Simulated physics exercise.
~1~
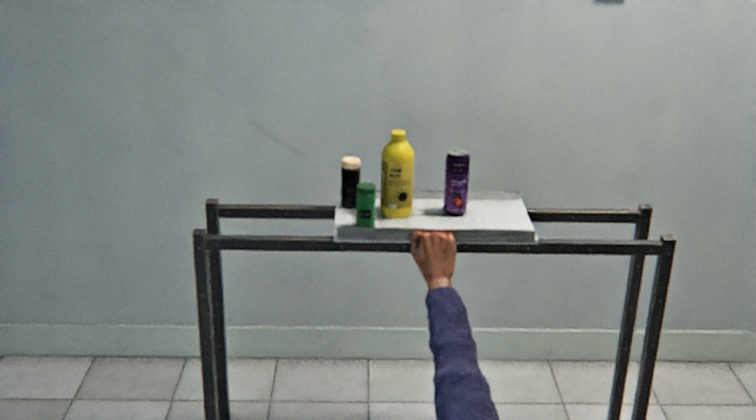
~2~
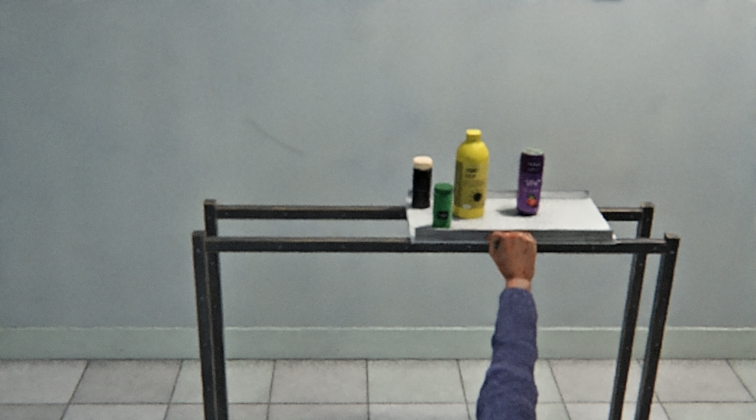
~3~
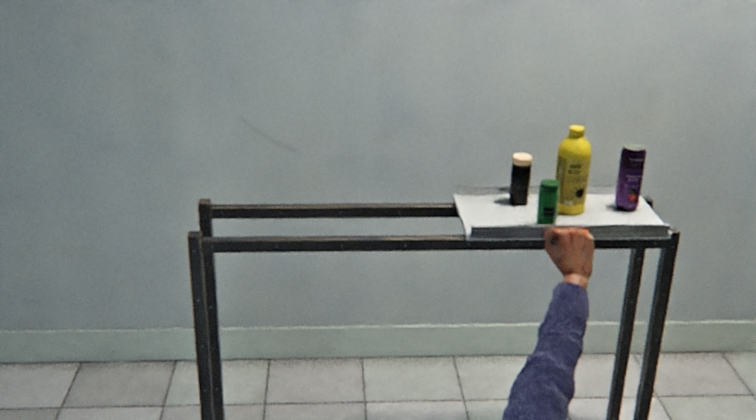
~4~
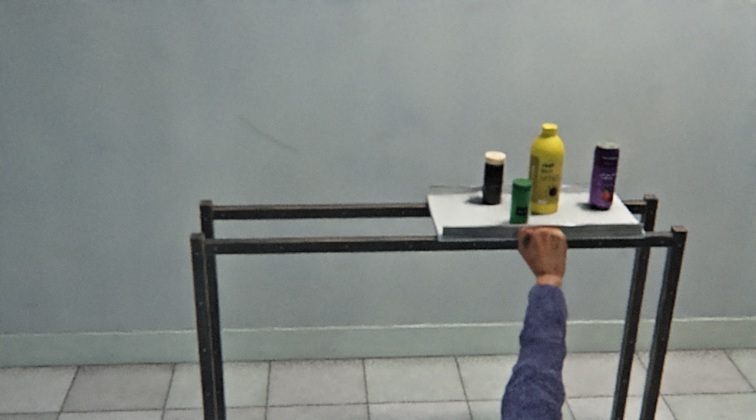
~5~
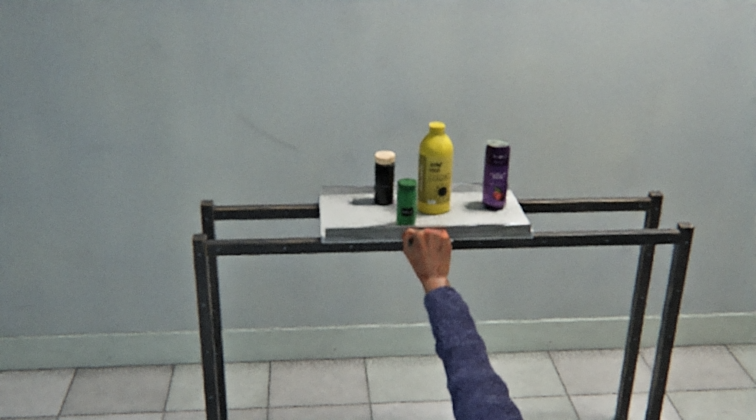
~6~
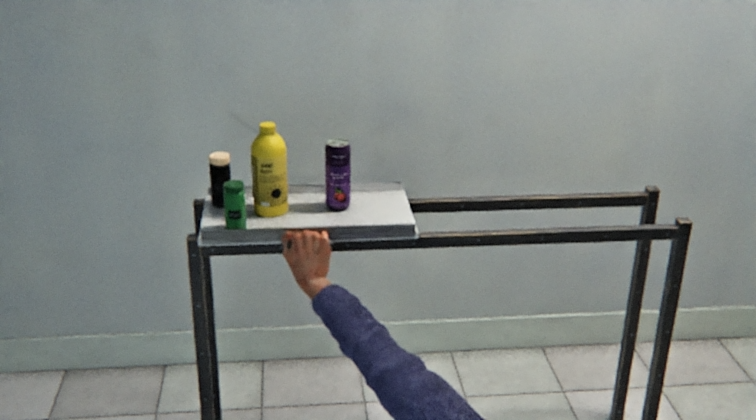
A hand slides a tray of four upright containers right, then left along the rails.
